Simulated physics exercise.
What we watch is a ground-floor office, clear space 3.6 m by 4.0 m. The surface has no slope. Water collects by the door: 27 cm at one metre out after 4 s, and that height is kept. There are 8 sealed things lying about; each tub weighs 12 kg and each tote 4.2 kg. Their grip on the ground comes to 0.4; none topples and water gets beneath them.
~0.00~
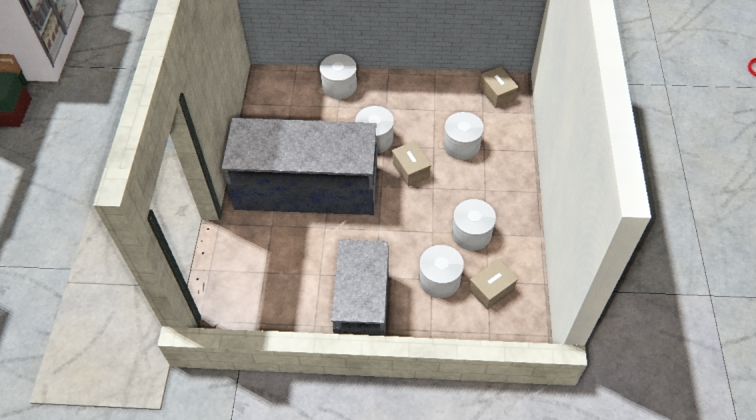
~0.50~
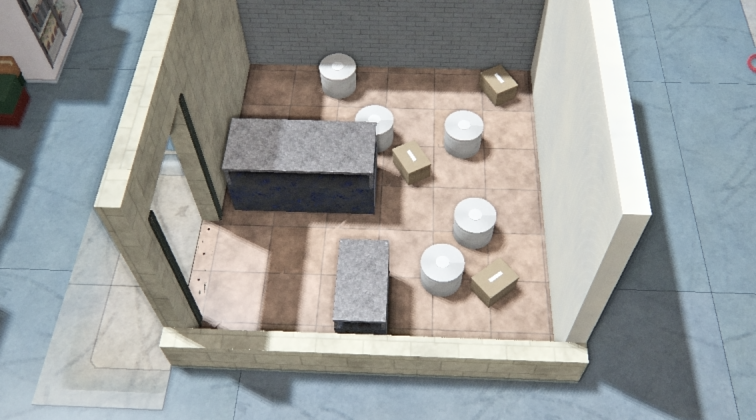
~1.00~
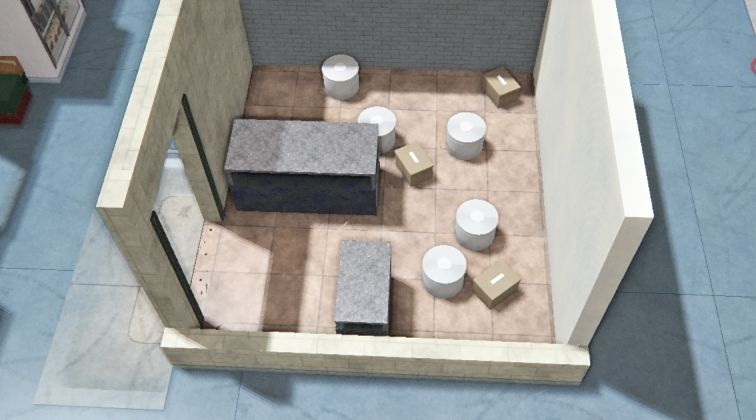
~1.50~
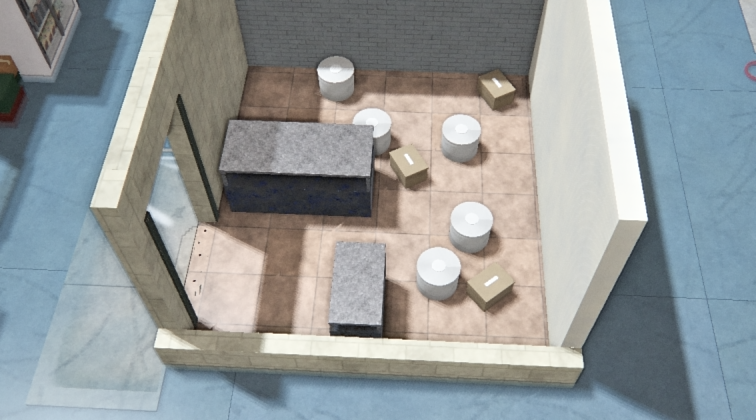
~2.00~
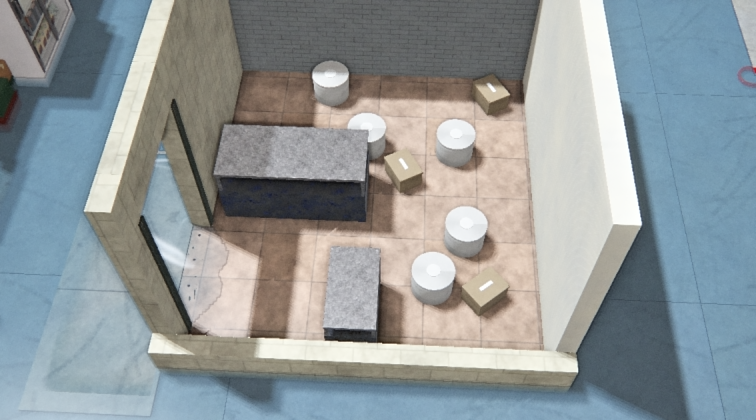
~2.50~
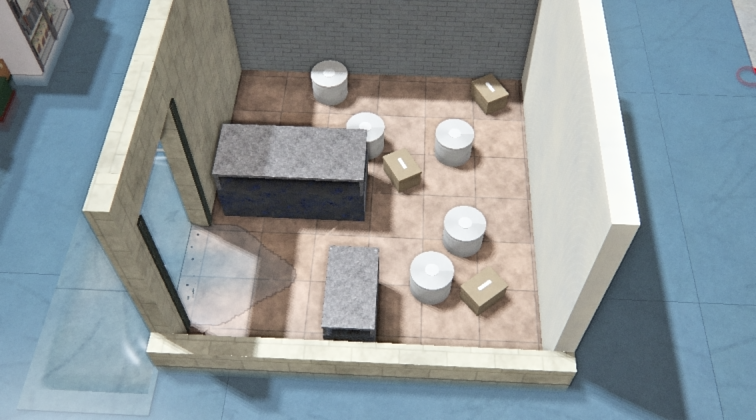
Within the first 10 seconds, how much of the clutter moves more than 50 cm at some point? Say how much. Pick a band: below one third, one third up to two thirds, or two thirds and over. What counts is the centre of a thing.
The share is one third up to two thirds.
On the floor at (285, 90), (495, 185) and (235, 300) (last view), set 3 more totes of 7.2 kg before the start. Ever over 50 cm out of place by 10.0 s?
Well, it goes below, above, above.
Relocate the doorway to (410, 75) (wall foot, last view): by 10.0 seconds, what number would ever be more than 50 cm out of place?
The answer then is 7.
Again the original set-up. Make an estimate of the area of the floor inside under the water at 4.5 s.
Wet area: Approx. 4.5 m2.
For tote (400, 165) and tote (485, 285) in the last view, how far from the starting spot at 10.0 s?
20 cm, 60 cm.
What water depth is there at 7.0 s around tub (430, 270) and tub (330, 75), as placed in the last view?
Roughly 8 and 0 cm.
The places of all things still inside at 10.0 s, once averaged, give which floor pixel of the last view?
That lands at roughly (385, 176).
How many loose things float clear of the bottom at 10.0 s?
At that point I count 3.
After 3.5 s 0 of 8 are over 50 cm from their spots; 0 afloat.
After 4.5 s 0 of 8 are over 50 cm from their spots; 0 afloat.
After 7.0 s 3 of 8 are over 50 cm from their spots; 3 afloat.
After 10.0 s 4 of 8 are over 50 cm from their spots, and 4 have been at some point; 3 afloat.
